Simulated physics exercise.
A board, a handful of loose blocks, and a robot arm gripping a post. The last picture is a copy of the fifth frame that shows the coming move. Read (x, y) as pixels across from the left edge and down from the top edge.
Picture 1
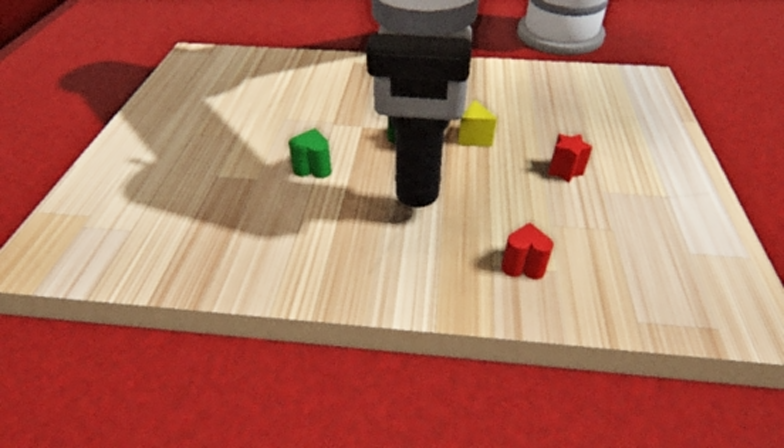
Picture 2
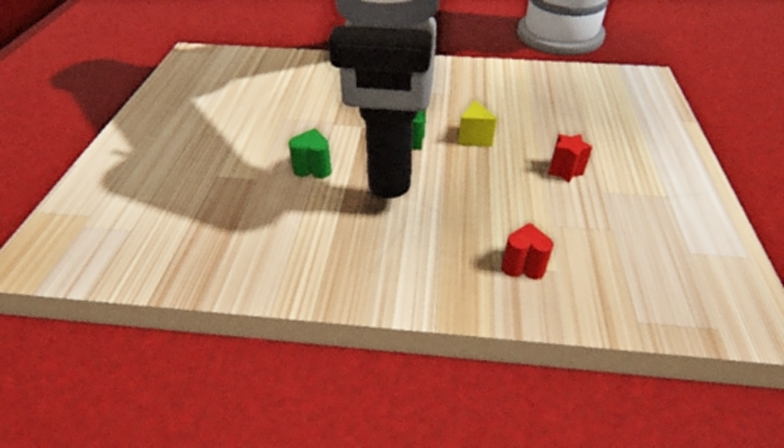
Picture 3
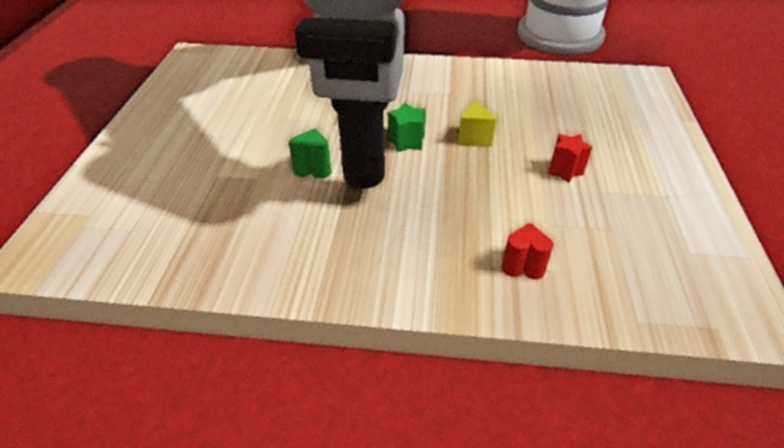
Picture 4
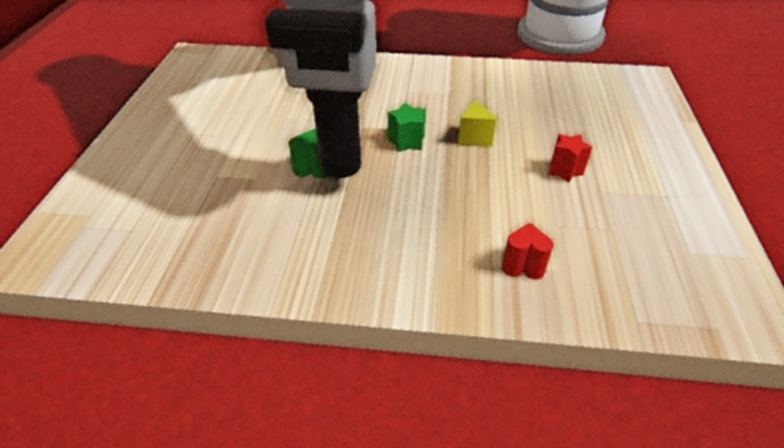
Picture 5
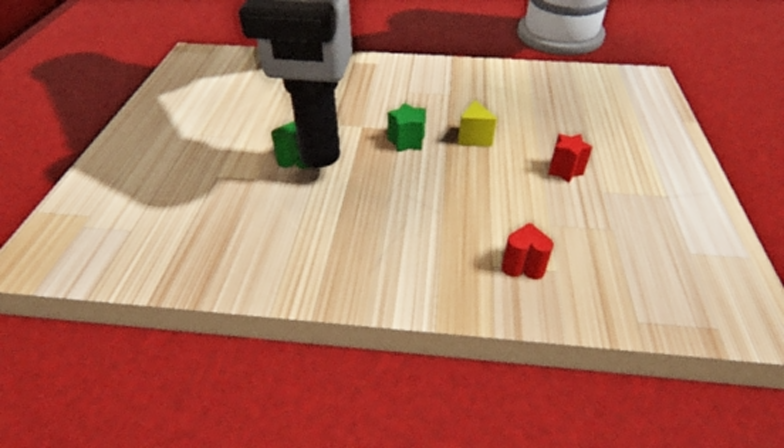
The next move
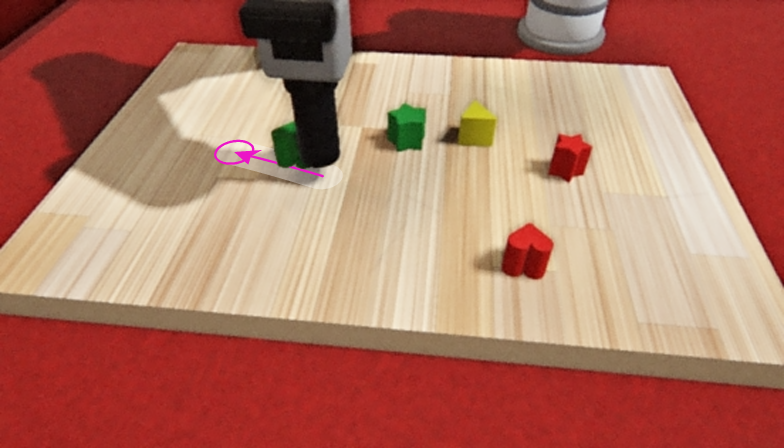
On a wooden board over a red surface, a robot arm moves a black post leftward and slightly back past several coloured blocks, then nudges the green heart block a short way to the left and back.
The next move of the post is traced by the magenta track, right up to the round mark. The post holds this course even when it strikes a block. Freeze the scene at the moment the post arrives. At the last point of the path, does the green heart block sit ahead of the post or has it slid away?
At that point it is off to one side or behind.
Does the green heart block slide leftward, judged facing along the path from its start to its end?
I expect not.
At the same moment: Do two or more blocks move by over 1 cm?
My answer is no.
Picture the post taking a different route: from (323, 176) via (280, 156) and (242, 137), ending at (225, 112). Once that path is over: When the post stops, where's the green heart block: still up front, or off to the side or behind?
When the path is over, you would find the green heart block still in front of the post.
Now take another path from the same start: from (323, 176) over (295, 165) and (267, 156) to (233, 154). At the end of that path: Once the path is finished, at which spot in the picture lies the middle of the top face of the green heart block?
Somewhere near (237, 105).
Path on the board, straight from (323, 176) to (234, 152).
What follows on the original path. One third of the way, post (289, 148); green heart block (269, 120), turned 25° clockwise.
Two thirds of the way, post (259, 140); green heart block (256, 110), turned 75° clockwise.
At the end, post (229, 133); green heart block (245, 105), turned 130° clockwise.
